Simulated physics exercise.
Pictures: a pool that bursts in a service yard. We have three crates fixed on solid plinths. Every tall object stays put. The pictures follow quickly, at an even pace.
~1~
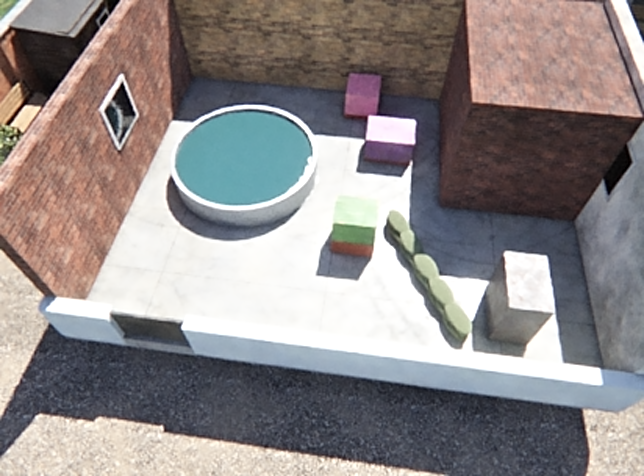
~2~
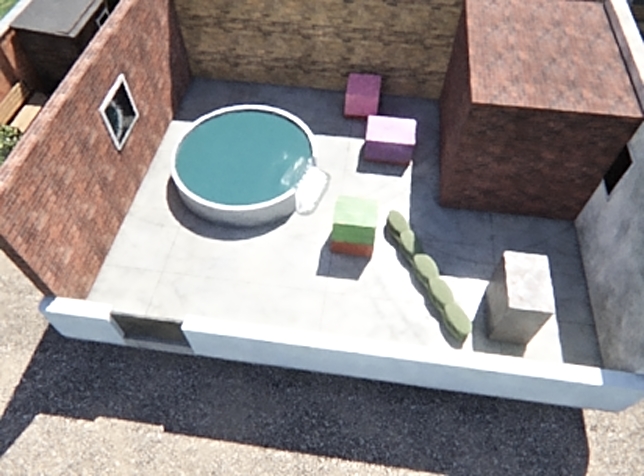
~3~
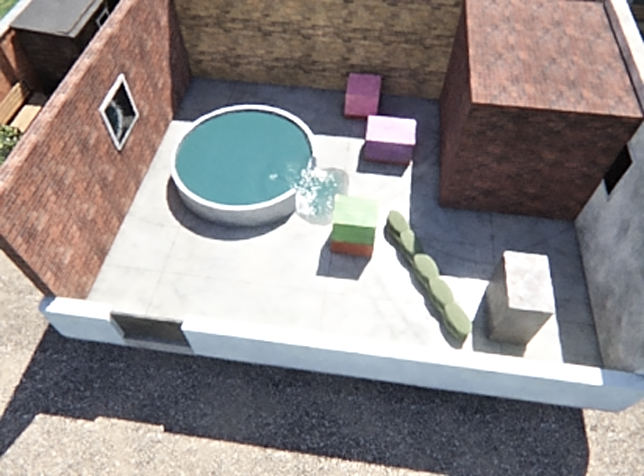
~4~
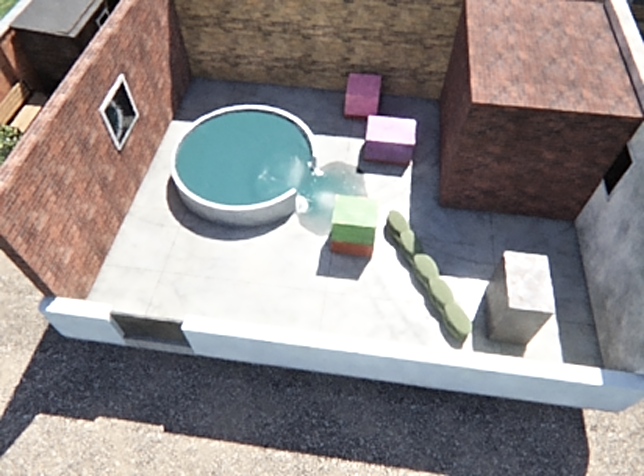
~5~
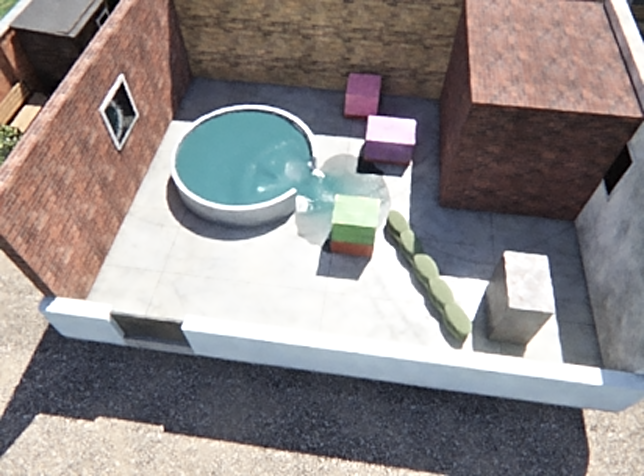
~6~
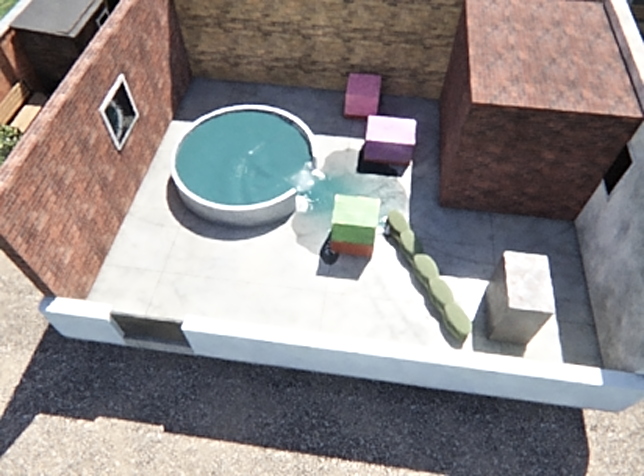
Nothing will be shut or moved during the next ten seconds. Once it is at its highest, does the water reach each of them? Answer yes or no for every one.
Purple crate: Yes, it gets wet; pink crate: Yes, it gets wet; green crate: No, it stays dry.
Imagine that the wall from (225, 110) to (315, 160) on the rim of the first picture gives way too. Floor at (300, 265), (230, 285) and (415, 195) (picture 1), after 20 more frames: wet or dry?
One by one, they turn out not soaked, not soaked and drenched.
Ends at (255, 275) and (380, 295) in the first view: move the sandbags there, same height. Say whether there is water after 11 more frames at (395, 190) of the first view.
There: Wet.
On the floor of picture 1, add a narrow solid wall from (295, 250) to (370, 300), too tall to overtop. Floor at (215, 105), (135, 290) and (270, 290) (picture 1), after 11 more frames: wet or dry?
The first point comes out unwetted, the next unwetted, the last unwetted.
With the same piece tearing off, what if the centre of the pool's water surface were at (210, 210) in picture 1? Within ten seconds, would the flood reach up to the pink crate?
Result: Pink is untouched.
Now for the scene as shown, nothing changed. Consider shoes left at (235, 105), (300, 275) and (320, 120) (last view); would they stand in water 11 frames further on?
Status per point, in sequence: Unwetted, then waterlogged, then unwetted.
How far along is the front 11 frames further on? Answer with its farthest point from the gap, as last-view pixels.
Approximate pixel: (564, 239).
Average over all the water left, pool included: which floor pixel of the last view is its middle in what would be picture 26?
Somewhere around (302, 188) in the last view.
A moment on, water covers 15 % of the floor; the purple crate water round its plinth, the pink crate not reached, the green crate water round its plinth.
Next, water covers 30 % of the floor; the purple crate water round its plinth, the pink crate water round its plinth, the green crate water round its plinth.
Then, water covers 45 % of the floor; the purple crate water round its plinth, the pink crate water round its plinth, the green crate water round its plinth.
Later, water covers 75 % of the floor; the purple crate water round its plinth, the pink crate water round its plinth, the green crate water round its plinth.
In the end, water covers 95 % of the floor; the purple crate was topped, the pink crate was topped, the green crate stayed above the water.
